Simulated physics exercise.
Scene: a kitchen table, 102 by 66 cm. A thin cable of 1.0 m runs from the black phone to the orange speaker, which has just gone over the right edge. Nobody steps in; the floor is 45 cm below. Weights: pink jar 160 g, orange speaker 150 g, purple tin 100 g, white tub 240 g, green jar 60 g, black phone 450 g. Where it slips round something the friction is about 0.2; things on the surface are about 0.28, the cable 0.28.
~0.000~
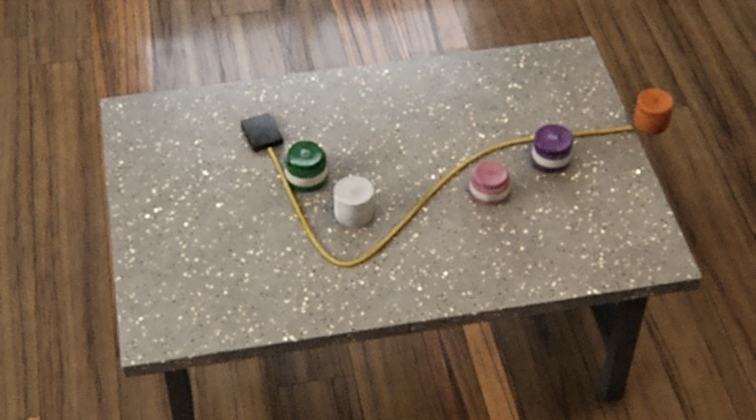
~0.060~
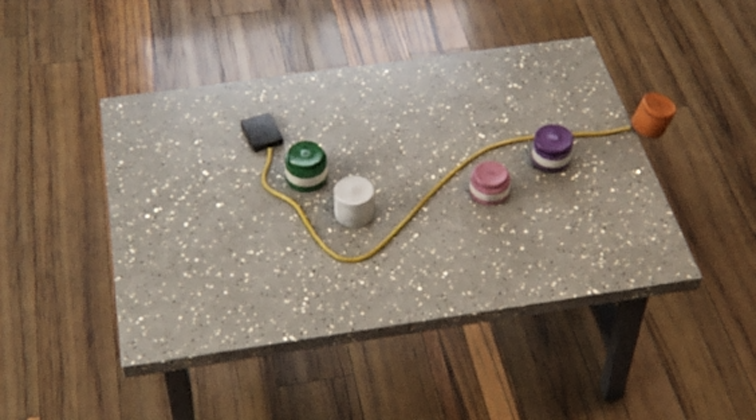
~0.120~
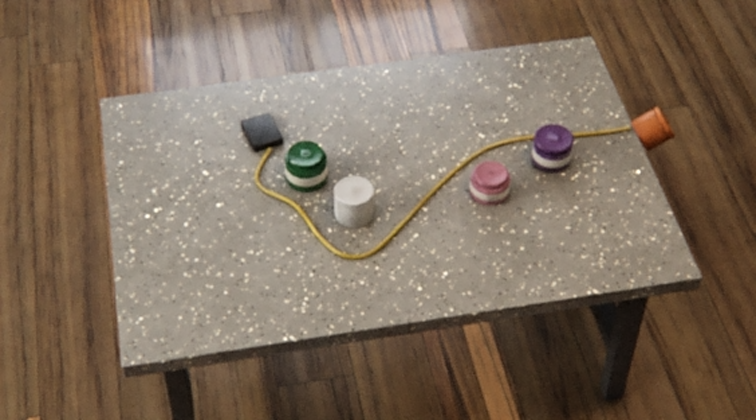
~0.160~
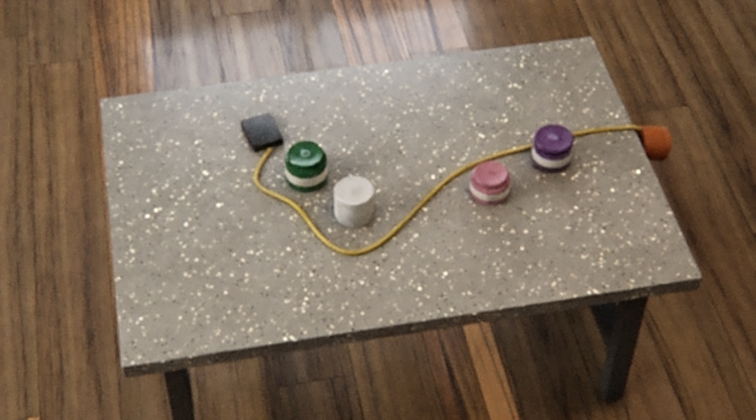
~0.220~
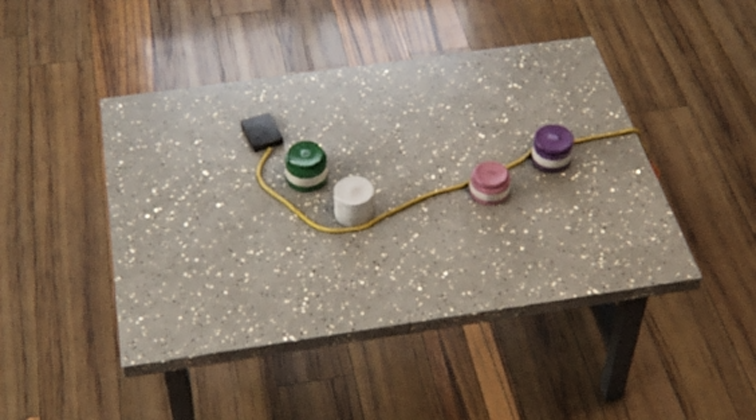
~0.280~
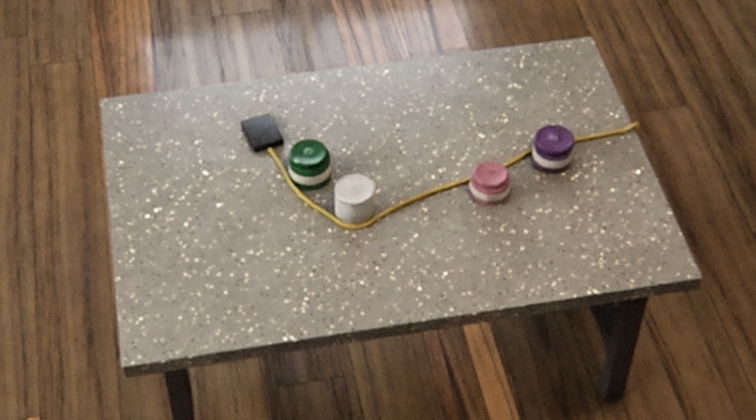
To begin with, a yellow cable curves across a speckled table from a black phone, past green, white, pink and purple containers, to an orange speaker just beyond the right edge. The speaker tilts and drops out of sight, while the cable shifts and draws straighter against the containers.
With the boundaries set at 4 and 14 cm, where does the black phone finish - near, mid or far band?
The black phone finishes in the near band.
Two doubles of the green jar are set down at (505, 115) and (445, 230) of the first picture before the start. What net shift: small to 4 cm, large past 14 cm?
Slight, then slight.
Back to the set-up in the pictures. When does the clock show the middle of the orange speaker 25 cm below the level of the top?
The clock reads 0.40 s at that moment.
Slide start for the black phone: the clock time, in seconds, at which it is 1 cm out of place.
Estimate for the black phone: Near 0.50 seconds.
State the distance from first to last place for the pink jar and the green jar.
Net shift - pink jar 0 cm, green jar 10 cm.
By 0.5 s, the cable's tail end at (275, 151); black phone 1 cm off its start, green jar 10 cm off its start, white tub 10 cm off its start.
By 0.7 s, the cable's tail end at (280, 150); black phone 1 cm off its start, white tub 15 cm off its start, green jar 12 cm off its start.
By 1.0 s, the cable's tail end at (281, 150); black phone 2 cm off its start at (268, 132), white tub 15 cm off its start at (379, 134), green jar 12 cm off its start at (346, 119).
By 1.2 s, the cable's tail end at (281, 150); black phone 2 cm off its start, white tub 15 cm off its start, green jar 12 cm off its start.
By 2.4 s, the cable's tail end at (281, 150); black phone 2 cm off its start at (268, 132), white tub 15 cm off its start at (379, 134), green jar 12 cm off its start at (346, 119), orange speaker over the edge.
